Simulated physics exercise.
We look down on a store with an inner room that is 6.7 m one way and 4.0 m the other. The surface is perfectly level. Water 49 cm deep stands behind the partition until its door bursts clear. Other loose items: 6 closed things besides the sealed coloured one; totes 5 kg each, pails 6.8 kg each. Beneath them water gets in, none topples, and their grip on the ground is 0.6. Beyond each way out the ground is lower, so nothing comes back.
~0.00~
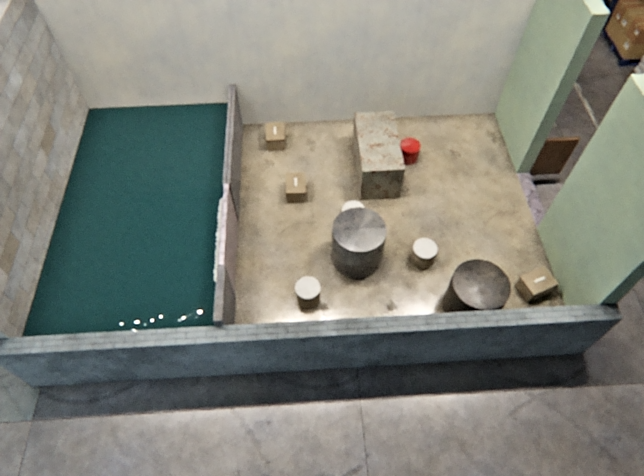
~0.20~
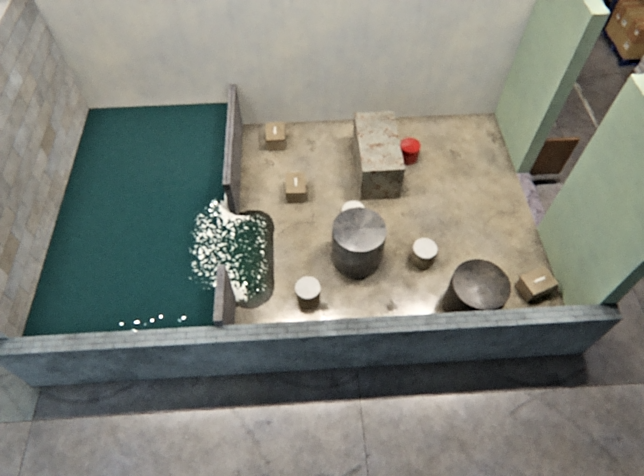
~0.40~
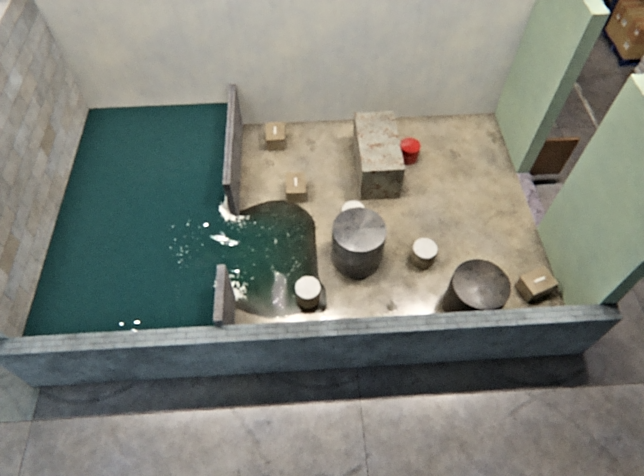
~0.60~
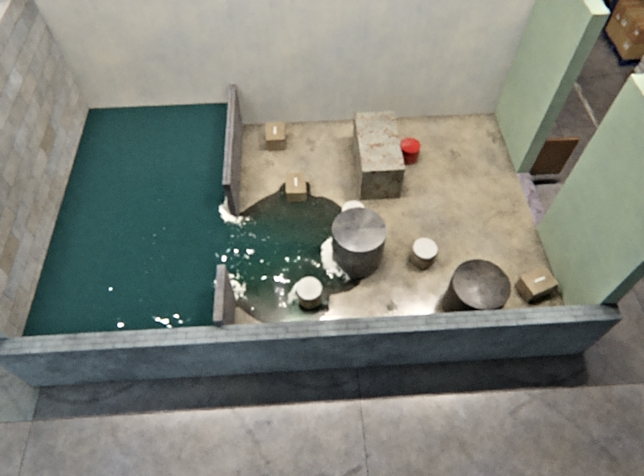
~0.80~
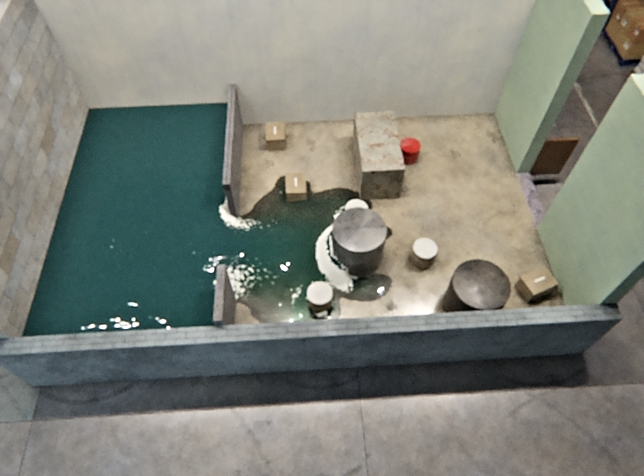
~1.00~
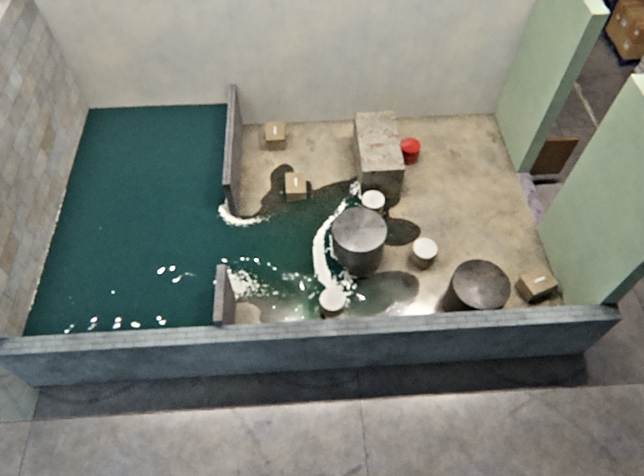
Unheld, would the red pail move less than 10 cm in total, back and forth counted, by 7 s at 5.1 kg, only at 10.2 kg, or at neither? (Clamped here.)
It's going to fail at both numbers.
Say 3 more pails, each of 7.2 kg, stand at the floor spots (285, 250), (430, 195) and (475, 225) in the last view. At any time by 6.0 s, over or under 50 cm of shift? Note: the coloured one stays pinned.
The first is higher, the second higher, the third higher.
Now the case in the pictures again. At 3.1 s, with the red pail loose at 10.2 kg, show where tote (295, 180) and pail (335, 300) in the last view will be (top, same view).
Around (284, 137) and (385, 211).
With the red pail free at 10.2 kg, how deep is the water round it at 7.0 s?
Around 18 cm.
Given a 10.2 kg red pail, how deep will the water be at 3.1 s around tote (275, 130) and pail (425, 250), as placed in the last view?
Around 5 cm and 14 cm.
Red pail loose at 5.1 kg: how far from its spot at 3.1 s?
Shift: Roughly 0 cm.
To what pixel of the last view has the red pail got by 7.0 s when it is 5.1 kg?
Estimated position: Close to (466, 195).
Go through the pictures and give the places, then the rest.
The first frame shows the red pail at (410, 145), on the bottom; water covers 9.2 m2; 0 of 7 have shifted.
The second frame shows the red pail at (410, 145) rests on the ground; water covers 10.0 m2; 0 of 7 have shifted.
The third frame shows the red pail at (410, 145) rests on the ground; 11.0 m2 under water; 0 of 7 have shifted.
The fourth frame shows the red pail at (410, 145) rests on the ground; 12.0 m2 under water; 0 of 7 have shifted.
The fifth frame shows the red pail at (410, 145) rests on the ground; water covers 12.7 m2; 2 of 7 have shifted.
The sixth frame shows the red pail at (410, 145) rests on the ground; 13.7 m2 under water; 2 of 7 have shifted.
After 1.4 s the red pail would be 0 cm from its start with 5.1 kg and 0 cm from its start with 10.2 kg; 0 cm of water round it then.
After 3.1 s the red pail would be 0 cm from its start with 5.1 kg and 0 cm from its start with 10.2 kg; 0 cm of water round it then.
After 4.9 s the red pail would be 3 cm from its start with 5.1 kg and 0 cm from its start with 10.2 kg; 6 cm of water round it then.
After 7.0 s the red pail would be 127 cm from its start with 5.1 kg and 79 cm from its start with 10.2 kg; 18 cm of water round it then.
